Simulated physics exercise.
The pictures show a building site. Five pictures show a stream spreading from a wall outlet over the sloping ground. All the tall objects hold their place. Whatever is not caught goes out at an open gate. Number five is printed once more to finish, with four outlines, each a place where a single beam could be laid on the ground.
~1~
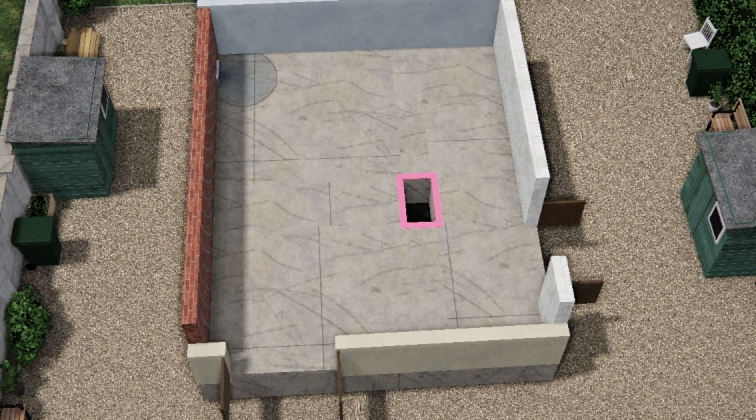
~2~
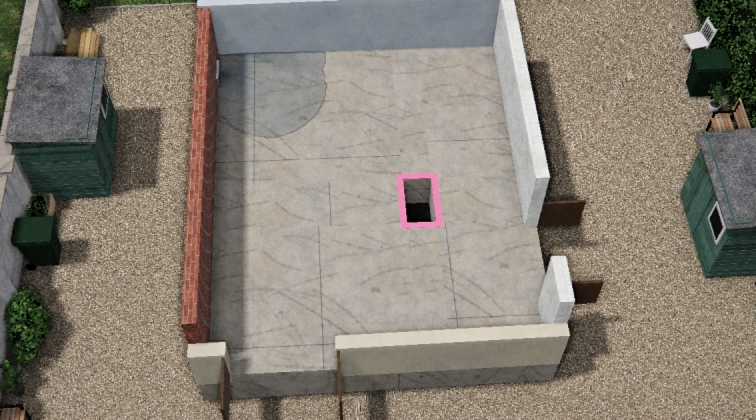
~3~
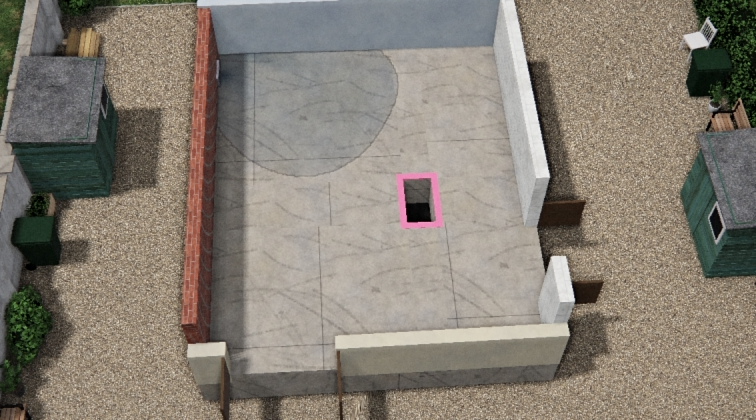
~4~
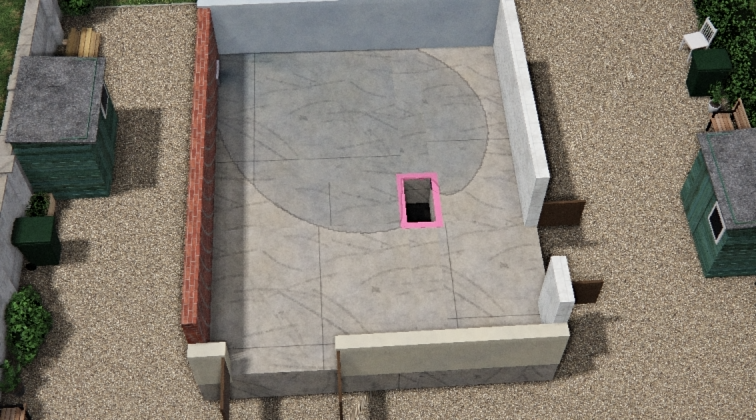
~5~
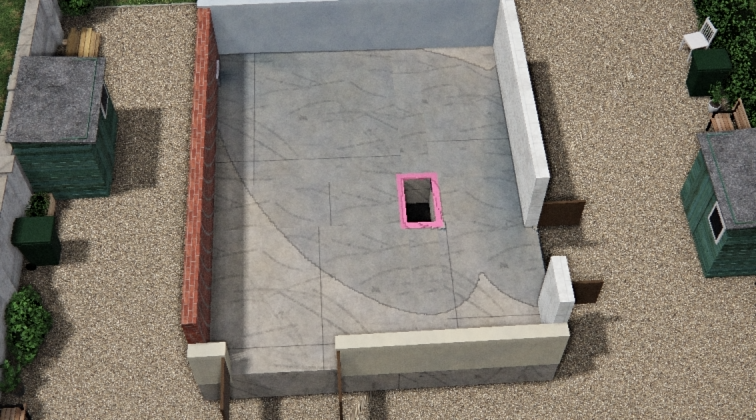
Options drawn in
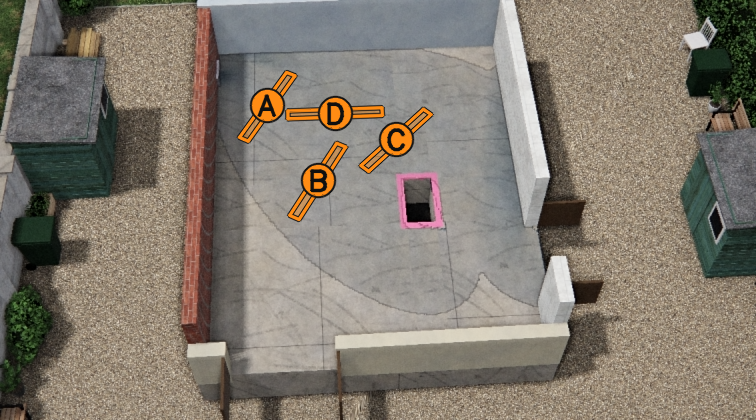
On a walled building site, a dark wet patch spreads across the floor around a pink-edged opening.
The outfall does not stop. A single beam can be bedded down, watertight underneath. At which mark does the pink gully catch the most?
The answer is place B.
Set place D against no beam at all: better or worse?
Place D is worse.
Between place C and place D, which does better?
The answer is D.
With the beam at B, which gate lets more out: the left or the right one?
More leaves on the right.
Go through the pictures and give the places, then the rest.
Outfall at (217, 74); pink gully at (419, 200); open gate at (531, 264); open gate at (284, 360); front seen at (271, 77), 3 % of the ground wet; pink gully still dry, in the first frame.
Front seen at (320, 54), 10 % of the ground wet; pink gully still dry, in the second frame.
Front seen at (390, 103), 23 % of the ground wet; pink gully still dry, in the third frame.
Front seen at (478, 157), 45 % of the ground wet; pink gully taking water, in the fourth frame.
Front seen at (543, 284), 65 % of the ground wet; pink gully taking water, in the fifth frame.
On the marked copy, A from (243, 139) to (290, 74); B from (294, 217) to (341, 145); C from (364, 168) to (427, 111); D from (287, 114) to (382, 111).
Choosing A, about 9 % of the stream goes into the pink gully, about 91 % out by the gates.
Choosing B, about 19 % of the stream goes into the pink gully, about 80 % out by the gates.
Choosing C, about 6 % of the stream goes into the pink gully, about 94 % out by the gates.
Choosing D, about 10 % of the stream goes into the pink gully, about 90 % out by the gates.
